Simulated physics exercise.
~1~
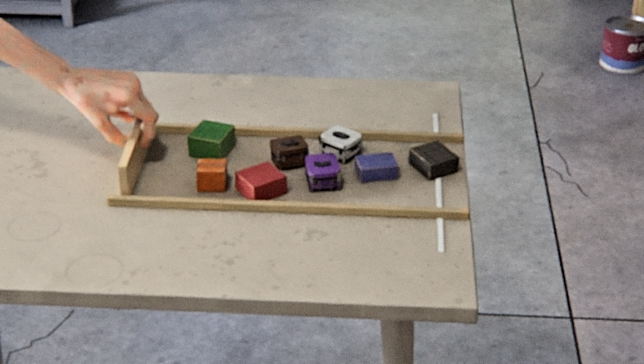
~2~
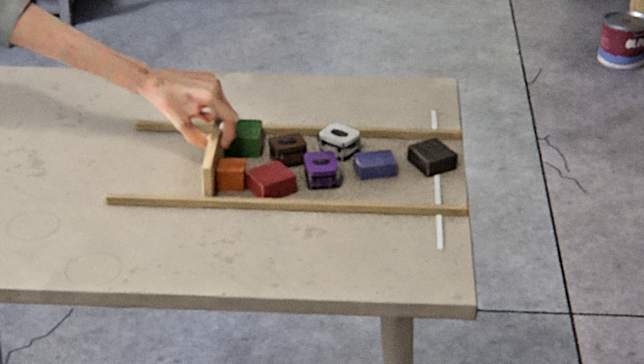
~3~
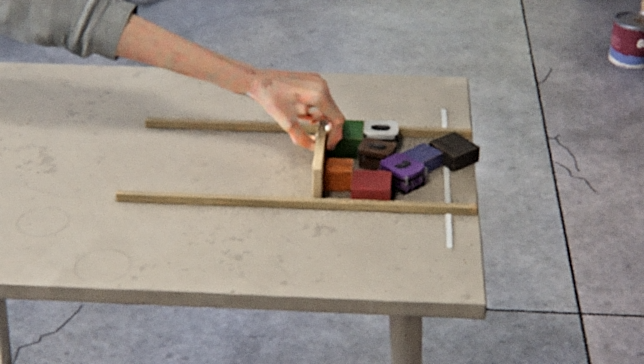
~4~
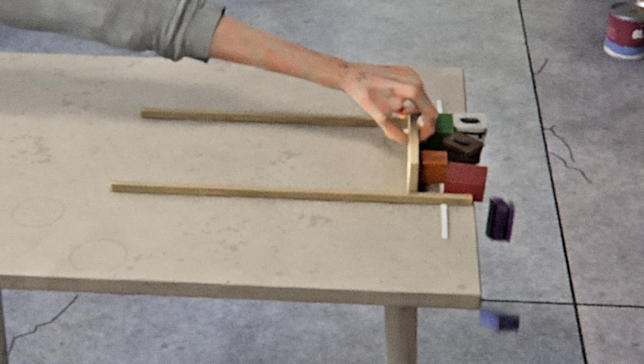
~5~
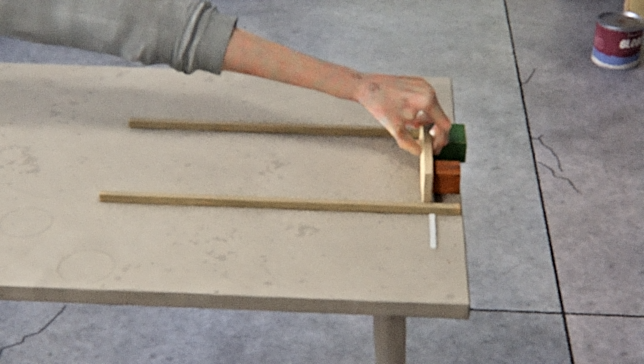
On a pale table above a grey floor, a hand holds a small wooden board upright between two wooden strips, with eight small coloured blocks and cases spread out to its right. The hand pushes the board rightward, first reaching the green and orange blocks. As it continues, the pieces bunch together and crowd toward the table's right edge, across a strip of white tape. The purple case and blue block tumble over the edge, and the black block is gone too. Finally the board stops near the tape, leaving only the green and orange blocks beside it, jutting over the edge.
